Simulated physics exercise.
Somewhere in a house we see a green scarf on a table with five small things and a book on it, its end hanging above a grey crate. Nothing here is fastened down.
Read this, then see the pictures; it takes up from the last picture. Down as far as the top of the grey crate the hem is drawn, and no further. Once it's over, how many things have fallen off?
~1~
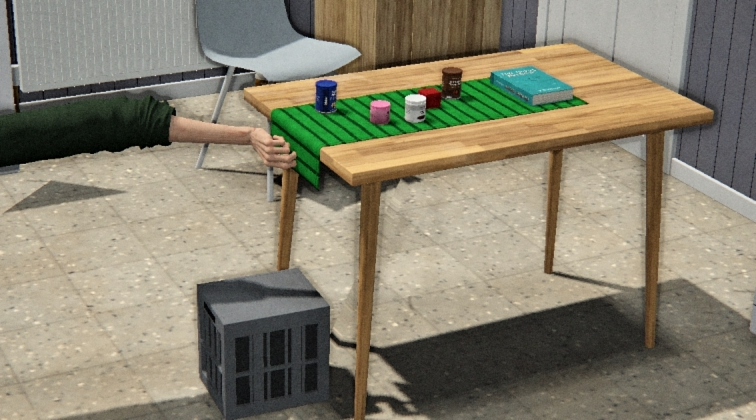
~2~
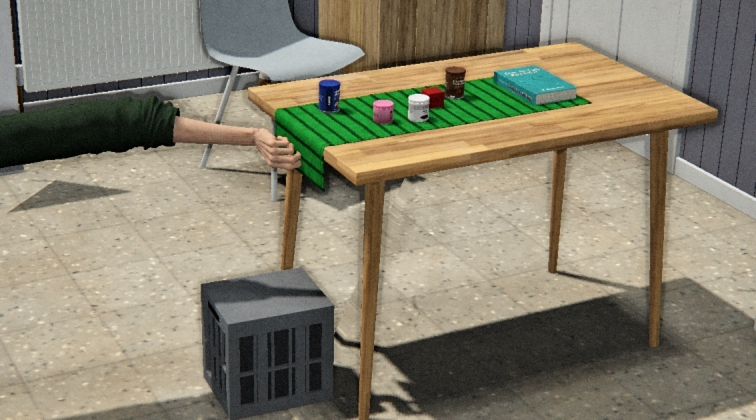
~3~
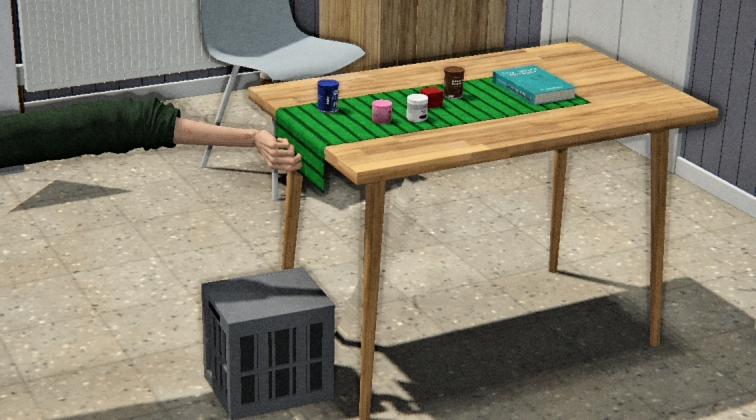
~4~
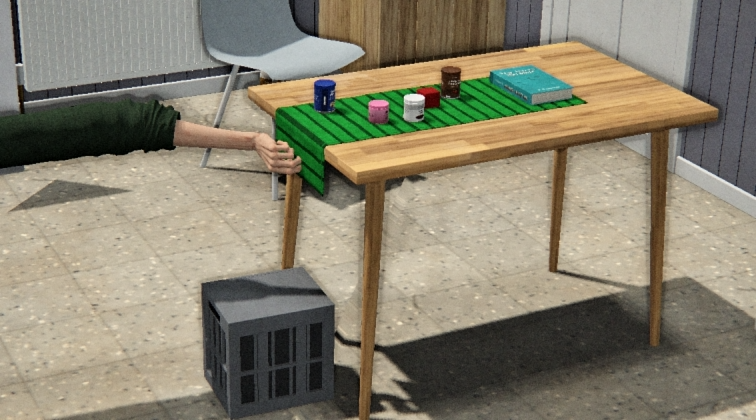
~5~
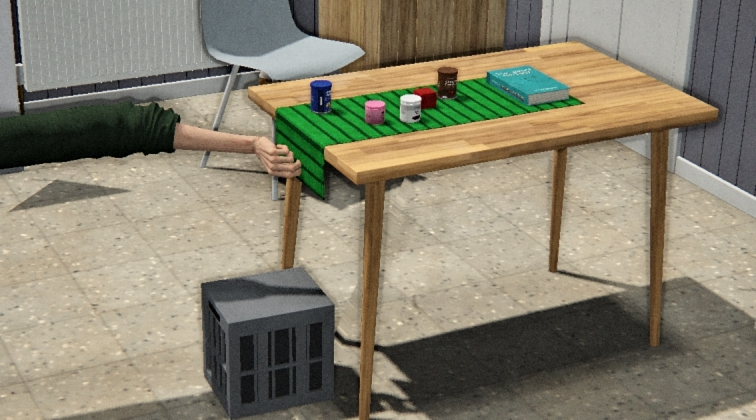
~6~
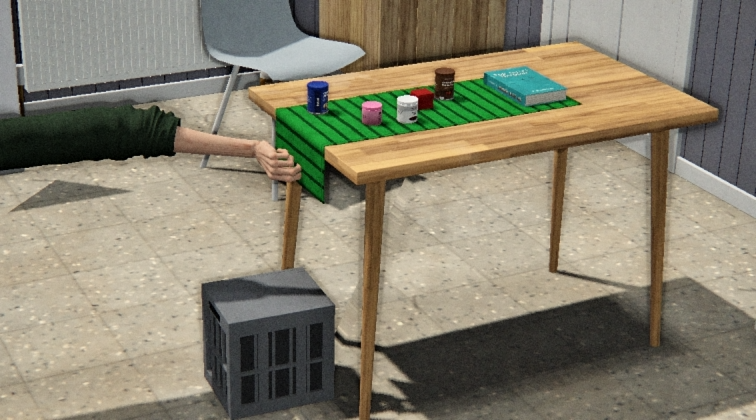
Only three fail to stay up.
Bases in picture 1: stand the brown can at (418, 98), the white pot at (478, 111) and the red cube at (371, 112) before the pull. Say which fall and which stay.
I'd say the brown can hangs on, the white pot hangs on, and the red cube takes a fall.
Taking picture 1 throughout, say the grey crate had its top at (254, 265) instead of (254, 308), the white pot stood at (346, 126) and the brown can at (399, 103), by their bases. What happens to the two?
Observed: White pot departs; brown can remains seated.
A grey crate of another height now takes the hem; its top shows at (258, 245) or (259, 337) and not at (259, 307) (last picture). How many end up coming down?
The count: 1 and 4.
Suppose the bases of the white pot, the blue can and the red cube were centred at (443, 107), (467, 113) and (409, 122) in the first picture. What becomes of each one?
The white pot remains up, the blue can does not fall, the red cube falls.
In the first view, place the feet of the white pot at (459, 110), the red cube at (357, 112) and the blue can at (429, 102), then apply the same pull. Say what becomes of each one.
Here's the result: The white pot remains in place, the red cube leaves the top and the blue can remains in place.
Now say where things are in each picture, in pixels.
The first frame shows hem (319, 191); blue can (326, 83); pink pot (380, 103); white pot (416, 98); red cube (430, 91); brown can (452, 70); top of the crate (254, 308).
The second frame shows hem (325, 191); blue can (329, 83).
The third frame shows hem (324, 193); pink pot (382, 103).
The fourth frame shows hem (323, 196); white pot (414, 97); top of the crate (259, 307).
The fifth frame shows hem (324, 200); red cube (425, 91).
The sixth frame shows hem (324, 204); blue can (318, 84); pink pot (372, 104); white pot (408, 99); red cube (422, 91); brown can (445, 71).
Soon after, hem near (298, 217); all still up.
After that, hem near (296, 266); blue can and pink pot gone.
And then, hem on the crate; blue can, pink pot and white pot gone.
In the end, hem on the crate; blue can, pink pot and white pot gone. The table loses three.
